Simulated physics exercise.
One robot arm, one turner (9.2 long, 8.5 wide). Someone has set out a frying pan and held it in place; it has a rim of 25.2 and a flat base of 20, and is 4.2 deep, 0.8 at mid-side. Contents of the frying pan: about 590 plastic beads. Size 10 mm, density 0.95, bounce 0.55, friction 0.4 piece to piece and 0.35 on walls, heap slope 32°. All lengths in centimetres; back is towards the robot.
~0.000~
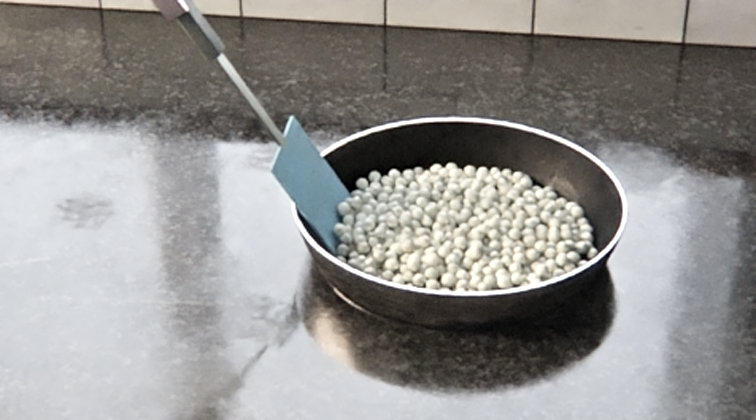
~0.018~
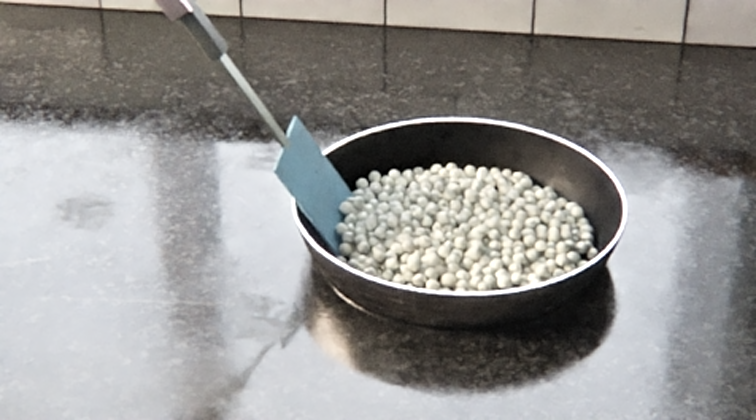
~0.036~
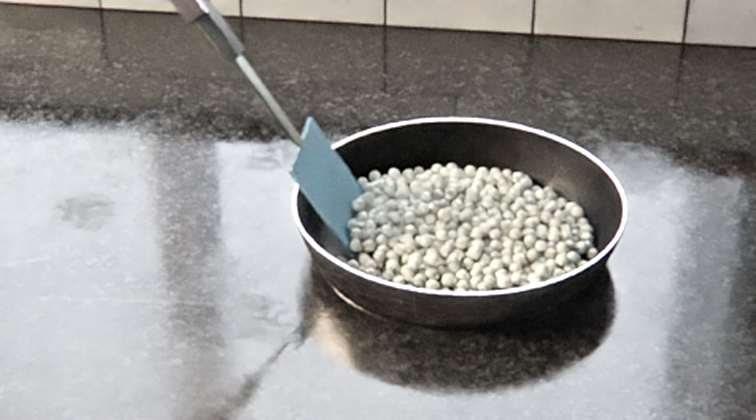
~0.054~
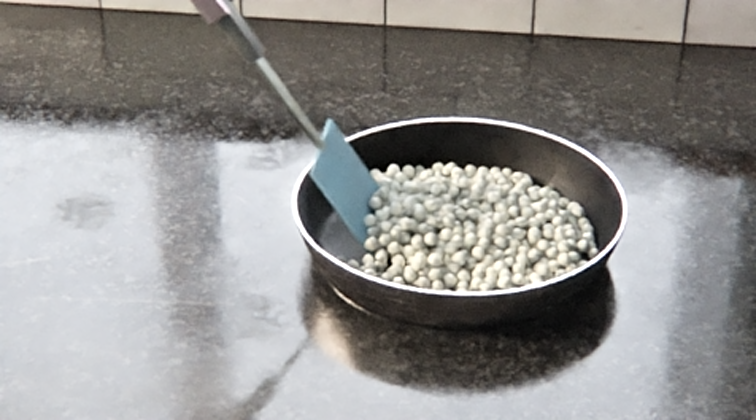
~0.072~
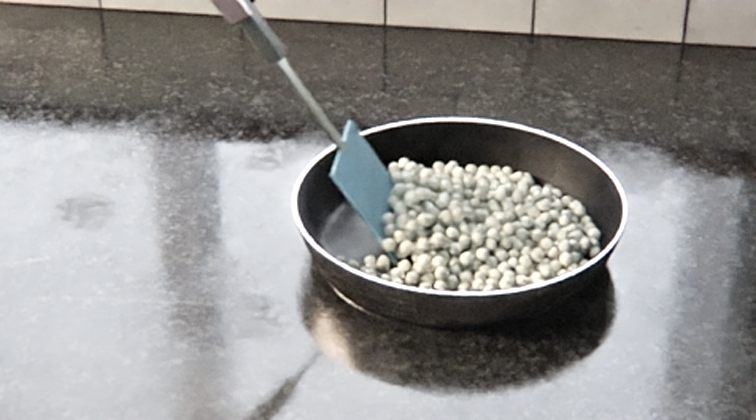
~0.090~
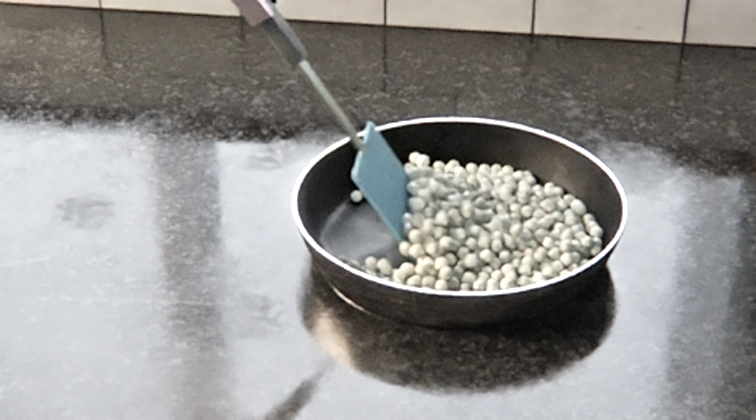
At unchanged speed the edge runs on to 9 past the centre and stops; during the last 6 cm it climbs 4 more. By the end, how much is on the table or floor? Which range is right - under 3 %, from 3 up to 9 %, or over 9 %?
Right range: Over 9 %.
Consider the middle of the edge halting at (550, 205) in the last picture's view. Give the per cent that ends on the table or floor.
Close to 5 per cent finishes on the table or floor.
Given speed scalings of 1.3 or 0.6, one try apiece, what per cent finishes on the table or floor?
Roughly 20 % and roughly 5 %.
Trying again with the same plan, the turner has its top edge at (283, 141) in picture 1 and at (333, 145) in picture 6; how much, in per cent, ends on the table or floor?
Around 5 per cent finishes there.
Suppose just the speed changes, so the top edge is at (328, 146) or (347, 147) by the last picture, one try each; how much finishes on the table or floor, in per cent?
About 5 and 10 percent.
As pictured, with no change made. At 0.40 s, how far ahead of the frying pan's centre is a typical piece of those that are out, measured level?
That distance is around 22 cm.
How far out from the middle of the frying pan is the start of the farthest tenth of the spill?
About 65 cm.
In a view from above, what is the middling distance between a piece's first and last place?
Near 3 cm, measured level.
After 0.13 s, sloping 57°, highest piece 6 above the table; 592 in the frying pan.
After 0.18 s, sloping 57°, highest piece 6 above the table; 592 in the frying pan.
After 0.40 s, sloping 57°, highest piece 5 above the table; 518 in the frying pan, 73 on the table or floor, 1 on the blade or in flight.
After 1.45 s, sloping 57°, highest piece 4 above the table; 518 in the frying pan, 74 on the table or floor.
At rest, 518 in the frying pan, 74 on the table or floor. That is 12 % on the table or floor.
